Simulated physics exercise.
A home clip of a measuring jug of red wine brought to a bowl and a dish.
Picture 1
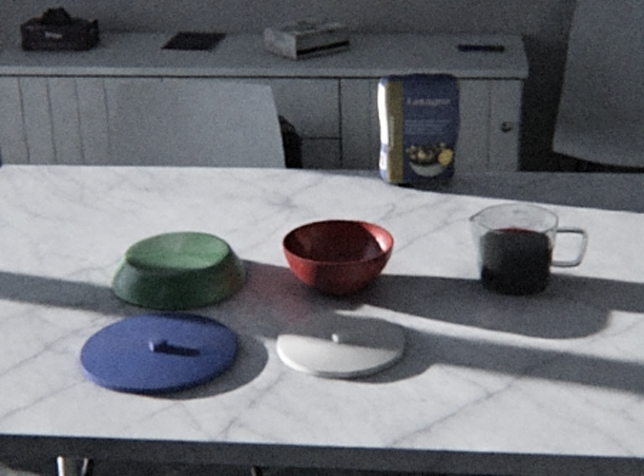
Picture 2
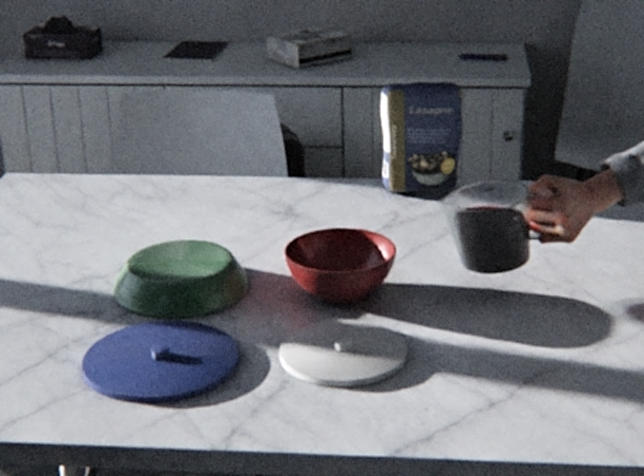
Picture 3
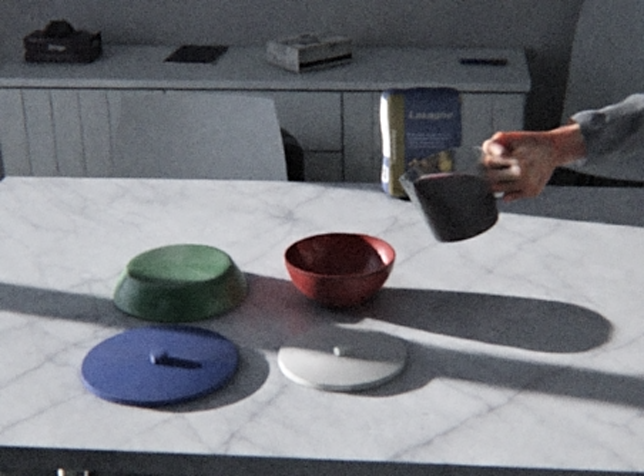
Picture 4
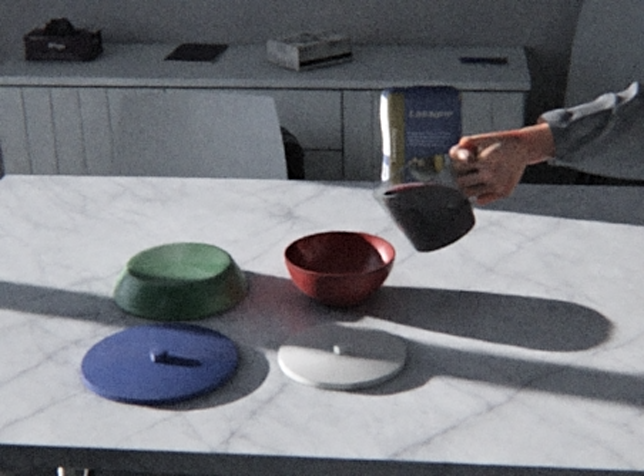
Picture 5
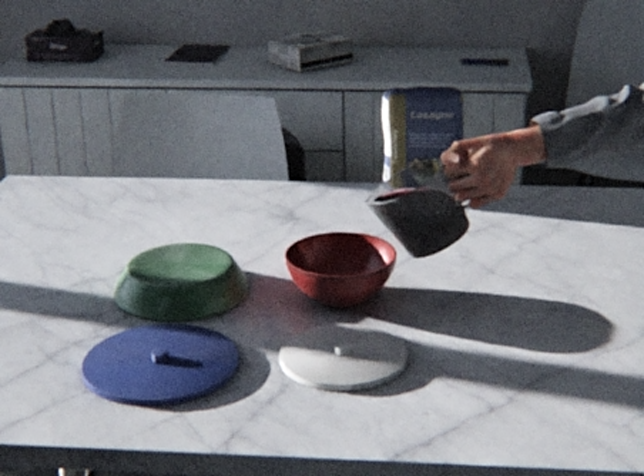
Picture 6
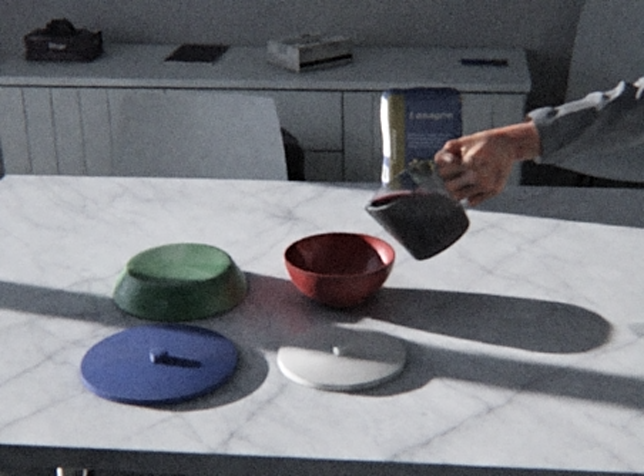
A hand lifted a glass jug of dark red liquid off the marble table, moved it left and tilted it near the open red bowl, while the upside-down green dish and two lids stayed still.
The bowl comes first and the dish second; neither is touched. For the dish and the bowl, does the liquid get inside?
As I see it, the dish gets no share, the bowl gets a share.
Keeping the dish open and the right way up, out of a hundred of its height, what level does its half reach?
Estimate: Approx. 30 % of height.
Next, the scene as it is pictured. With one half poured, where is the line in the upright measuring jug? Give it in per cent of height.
It comes out at some 35 per cent.
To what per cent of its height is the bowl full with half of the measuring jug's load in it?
Near 40 in a hundred.
A moment on, the red wine goes into the bowl.
Further on, it runs off the upturned base of the dish.
When it is over, the bowl has its share inside; the dish is empty, in a puddle.
